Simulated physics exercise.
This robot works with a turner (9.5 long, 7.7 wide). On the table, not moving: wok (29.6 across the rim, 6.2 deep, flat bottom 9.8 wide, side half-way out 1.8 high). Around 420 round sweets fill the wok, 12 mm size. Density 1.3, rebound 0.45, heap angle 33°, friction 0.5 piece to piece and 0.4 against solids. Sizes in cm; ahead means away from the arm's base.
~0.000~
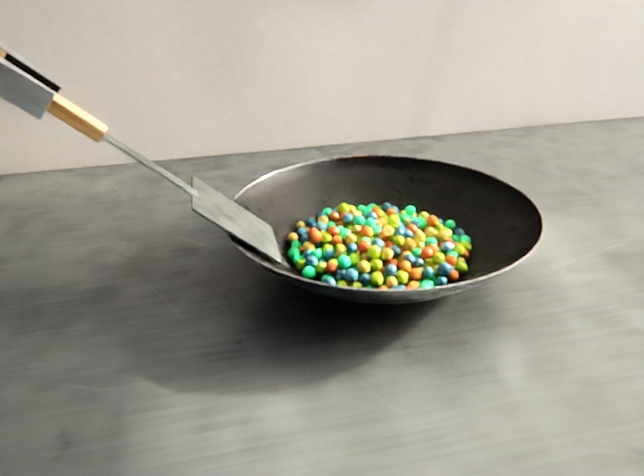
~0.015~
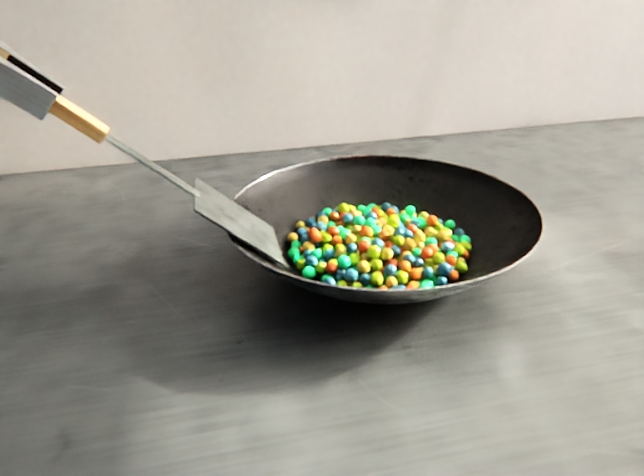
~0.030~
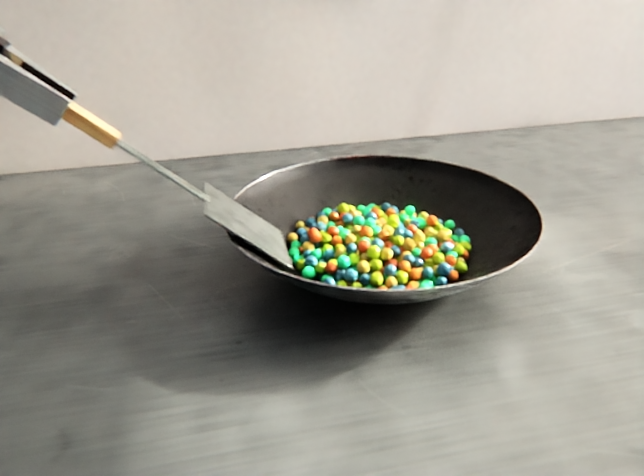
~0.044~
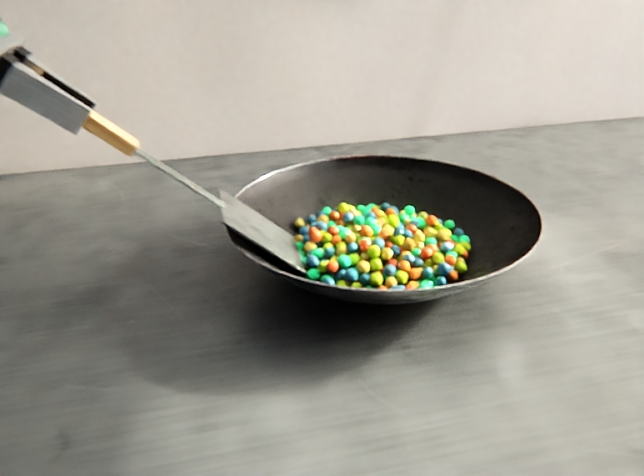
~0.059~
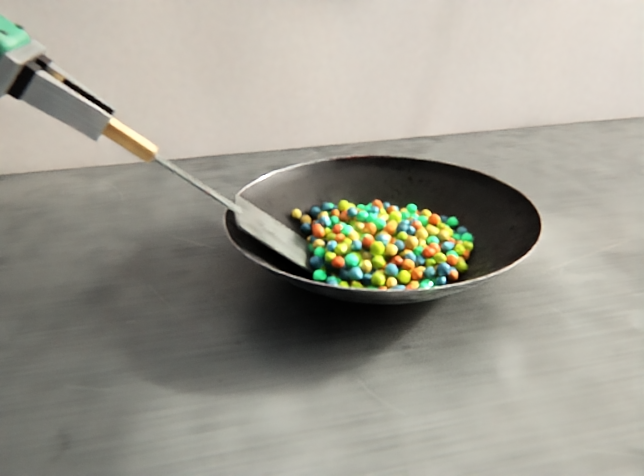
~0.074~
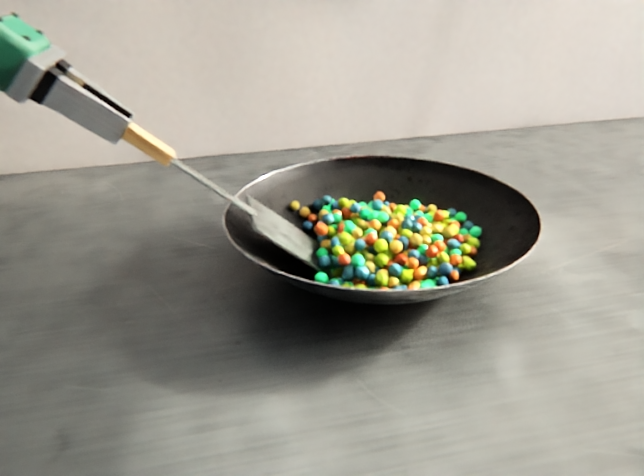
Robot arm sliding a metal turner down into a dark wok on a grey table, nudging colourful round sweets slightly rightward.
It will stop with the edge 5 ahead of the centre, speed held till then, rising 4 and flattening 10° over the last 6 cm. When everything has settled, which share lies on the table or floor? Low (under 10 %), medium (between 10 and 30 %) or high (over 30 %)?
Answer: Low; under 10 % of the round sweets finish on the table or floor.
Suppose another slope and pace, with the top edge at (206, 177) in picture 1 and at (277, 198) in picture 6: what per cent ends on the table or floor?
About 5 per cent.
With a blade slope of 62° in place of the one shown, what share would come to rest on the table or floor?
It would be near 5 per cent.
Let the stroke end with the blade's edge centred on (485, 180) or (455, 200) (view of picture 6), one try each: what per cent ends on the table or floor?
About 35 and 20 per cent.
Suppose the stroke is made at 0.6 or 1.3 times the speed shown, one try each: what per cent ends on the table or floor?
About 0 and 10 per cent.
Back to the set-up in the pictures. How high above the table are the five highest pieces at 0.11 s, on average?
About 6 cm.
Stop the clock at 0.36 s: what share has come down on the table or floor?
About 0 per cent.
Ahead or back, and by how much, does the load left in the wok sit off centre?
About 4.5 cm ahead.
After 0.11 s, sloping 42°, highest piece 7 above the table; 425 in the wok.
After 0.15 s, sloping 38°, highest piece 8 above the table; 425 in the wok.
After 0.36 s, sloping 32°, highest piece 7 above the table; 411 in the wok, 4 on the table or floor, 10 on the blade or in flight.
After 1.41 s, sloping 32°, highest piece 6 above the table; 411 in the wok, 14 on the table or floor.
At rest, 411 in the wok, 14 on the table or floor. That is 3 % on the table or floor.
